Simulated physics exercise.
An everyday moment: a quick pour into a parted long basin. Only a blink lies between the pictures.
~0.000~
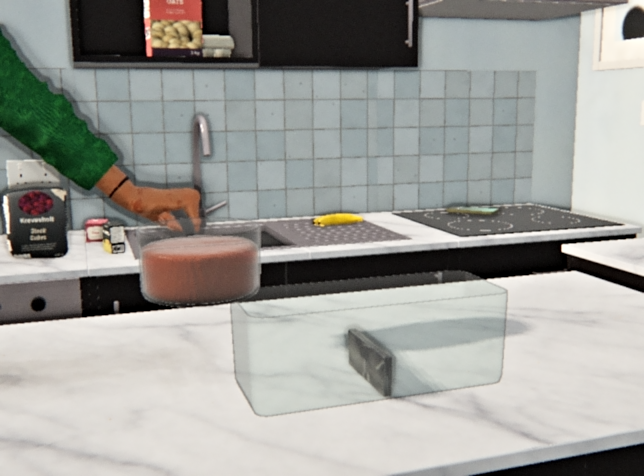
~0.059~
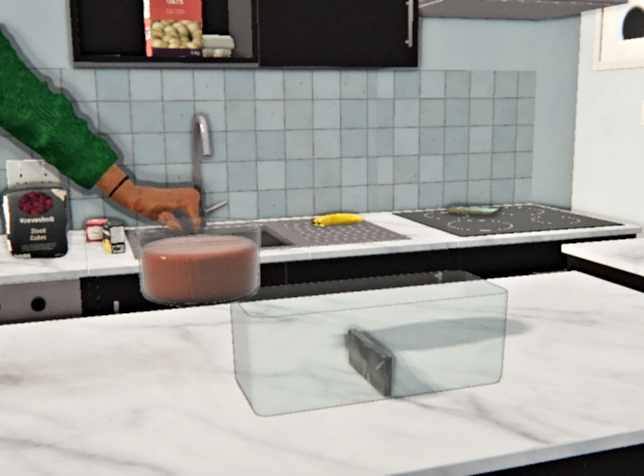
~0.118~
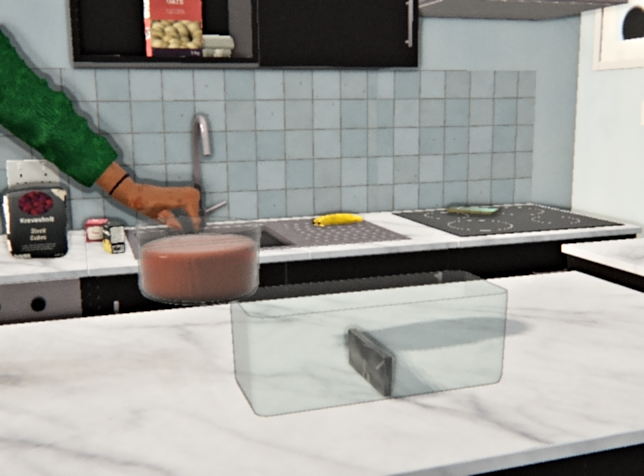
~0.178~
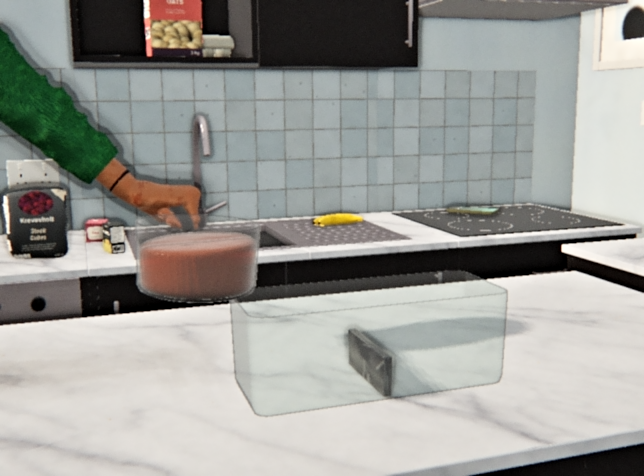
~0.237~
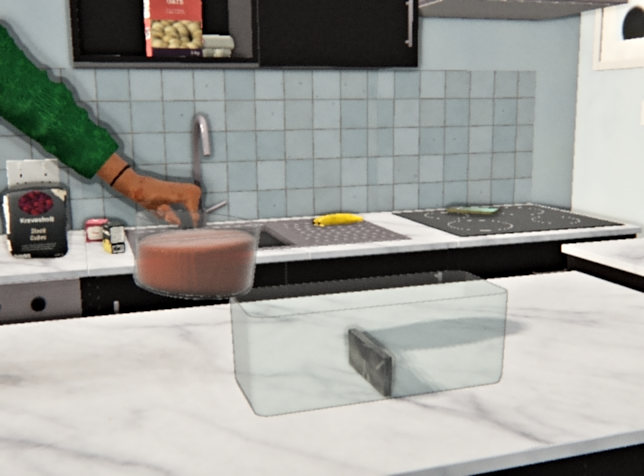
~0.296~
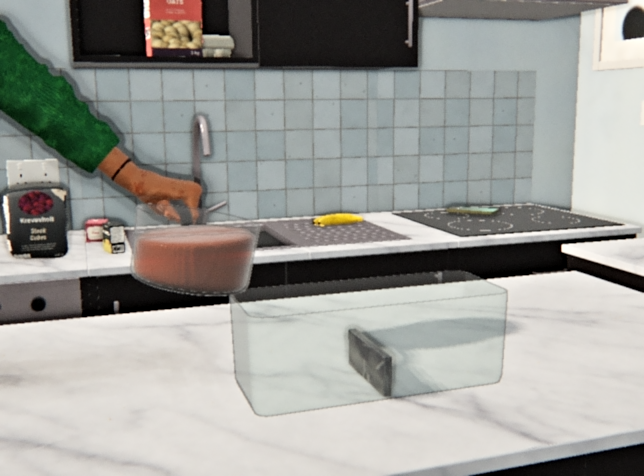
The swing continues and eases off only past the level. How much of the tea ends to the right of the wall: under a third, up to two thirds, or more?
The share right of the wall is less than a third.
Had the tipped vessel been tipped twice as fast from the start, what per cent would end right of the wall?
Near 15 %.
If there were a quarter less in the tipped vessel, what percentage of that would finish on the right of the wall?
It comes to 5 per cent or so.
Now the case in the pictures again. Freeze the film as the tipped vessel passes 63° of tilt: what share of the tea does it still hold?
Close to 70 per cent.
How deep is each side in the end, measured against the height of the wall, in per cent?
Some 70 per cent left and 0 right.
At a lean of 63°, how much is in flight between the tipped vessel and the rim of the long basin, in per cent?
Near 25 %.
After 0.79 s the tilt is 63° and 69 per cent is still to pour, 7 is left of the wall and 0 right of it.
After 1.15 s the tilt is 99° and 13 per cent is still to pour, 71 is left of the wall and 1 right of it.
After 1.53 s the tilt is 110° and 0 per cent is still to pour, 95 is left of the wall and 3 right of it.
After 1.94 s the tilt is 110° and 0 per cent is still to pour, 95 is left of the wall and 4 right of it.
In the end 95 per cent lies left of the wall, 4 right of it and 1 outside.
